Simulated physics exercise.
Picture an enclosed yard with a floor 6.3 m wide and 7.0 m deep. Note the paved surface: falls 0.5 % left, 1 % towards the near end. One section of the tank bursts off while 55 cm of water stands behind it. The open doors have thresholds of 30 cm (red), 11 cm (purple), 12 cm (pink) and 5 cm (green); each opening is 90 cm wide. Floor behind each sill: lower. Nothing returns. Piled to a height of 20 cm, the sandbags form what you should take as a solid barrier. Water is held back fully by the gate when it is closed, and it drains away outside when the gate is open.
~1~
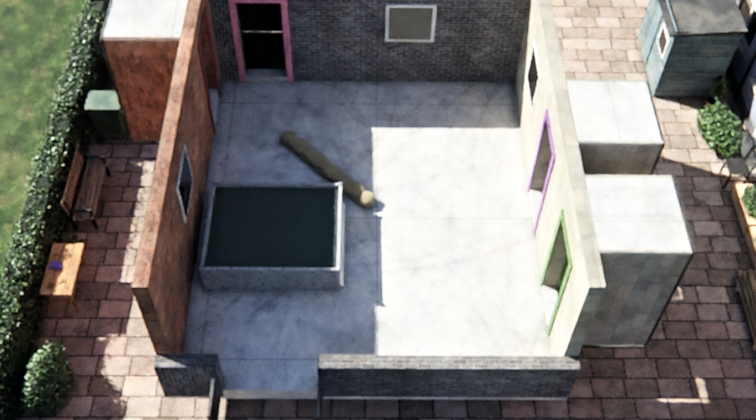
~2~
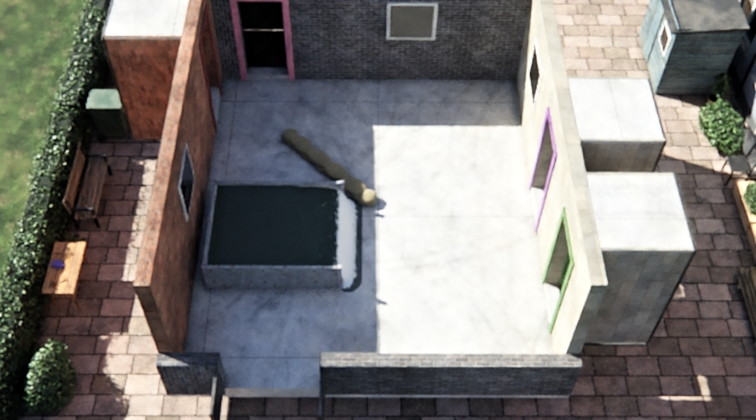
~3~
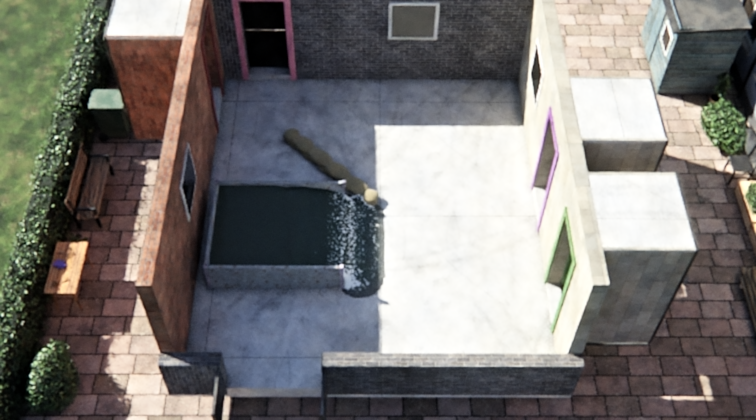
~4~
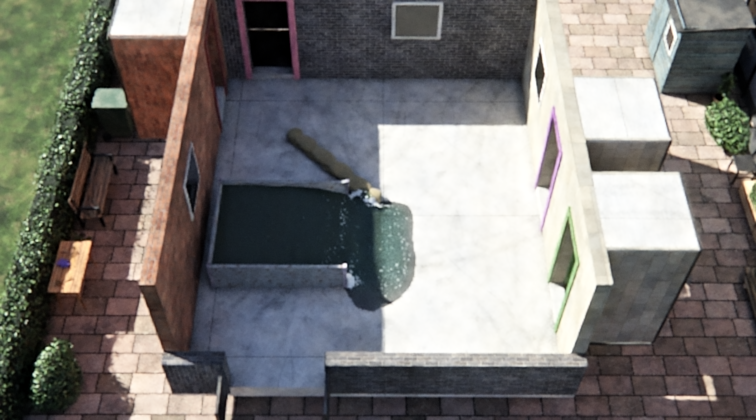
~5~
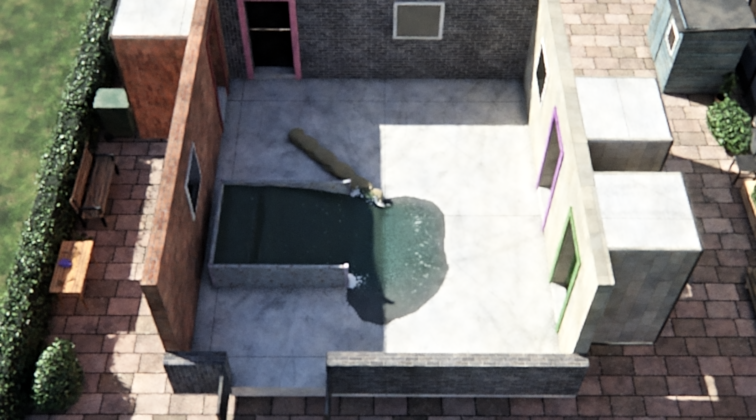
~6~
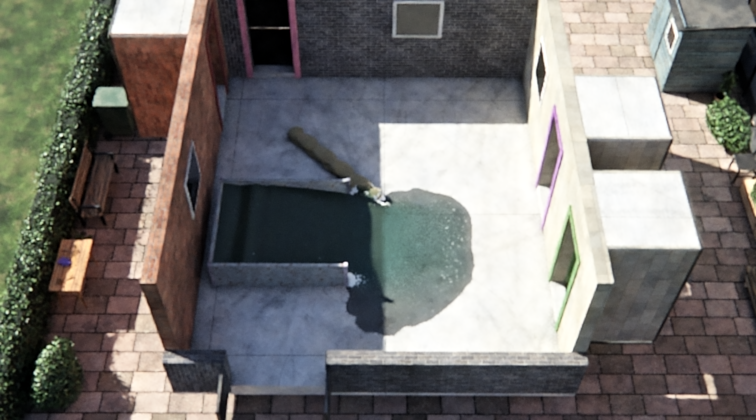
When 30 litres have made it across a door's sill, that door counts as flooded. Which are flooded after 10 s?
In order: The red door remains within the limit; the purple door breaks the limit; the pink door remains within the limit; the green door breaks the limit.
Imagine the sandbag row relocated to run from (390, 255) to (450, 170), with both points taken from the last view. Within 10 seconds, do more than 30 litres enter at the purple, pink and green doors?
Checking the limit, purple is fine, pink is fine, green is too much.
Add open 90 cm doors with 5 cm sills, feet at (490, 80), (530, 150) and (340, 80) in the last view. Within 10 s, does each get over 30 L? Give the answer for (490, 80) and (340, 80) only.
Well, the first is beyond the mark and the second is shy of the mark.
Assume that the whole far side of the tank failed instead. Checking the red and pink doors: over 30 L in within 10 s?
Lab note: Vs limit, red door inside limit; pink door limit exceeded.
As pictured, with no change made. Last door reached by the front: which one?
It's the pink door.
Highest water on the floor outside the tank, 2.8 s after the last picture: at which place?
Look at roughly (553, 373).
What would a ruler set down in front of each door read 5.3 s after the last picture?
Depth readings (cm): Red = 2; purple = 8; pink = 0; green = 10.
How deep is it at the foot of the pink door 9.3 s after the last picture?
Roughly 2.0 centimetres.
Then, 0.7 s after the last picture water covers 30 % of the floor and is deepest (30 cm) near (362, 202); red door not reached, purple door 11 cm at the sill, 0 L in, pink door not reached, green door 5 cm at the sill, 0 L in.
Then, 1.5 s after the last picture water covers 45 % of the floor and is deepest (27 cm) near (362, 202); red door not reached, purple door 22 cm at the sill, 18 L in, pink door not reached, green door 19 cm at the sill, 36 L in.
Then, 2.8 s after the last picture water covers 50 % of the floor and is deepest (28 cm) near (553, 373); red door not reached, purple door 18 cm at the sill, 67 L in, pink door not reached, green door 19 cm at the sill, 134 L in.
Then, 5.3 s after the last picture water covers 70 % of the floor and is deepest (13 cm) near (553, 373); red door 2 cm at the sill, 0 L in, purple door 8 cm at the sill, 83 L in, pink door not reached, green door 10 cm at the sill, 243 L in.
Then, 9.3 s after the last picture water covers 95 % of the floor and is deepest (12 cm) near (188, 372); red door 7 cm at the sill, 0 L in, purple door 3 cm at the sill, 83 L in, pink door 2 cm at the sill, 0 L in, green door 5 cm at the sill, 262 L in.
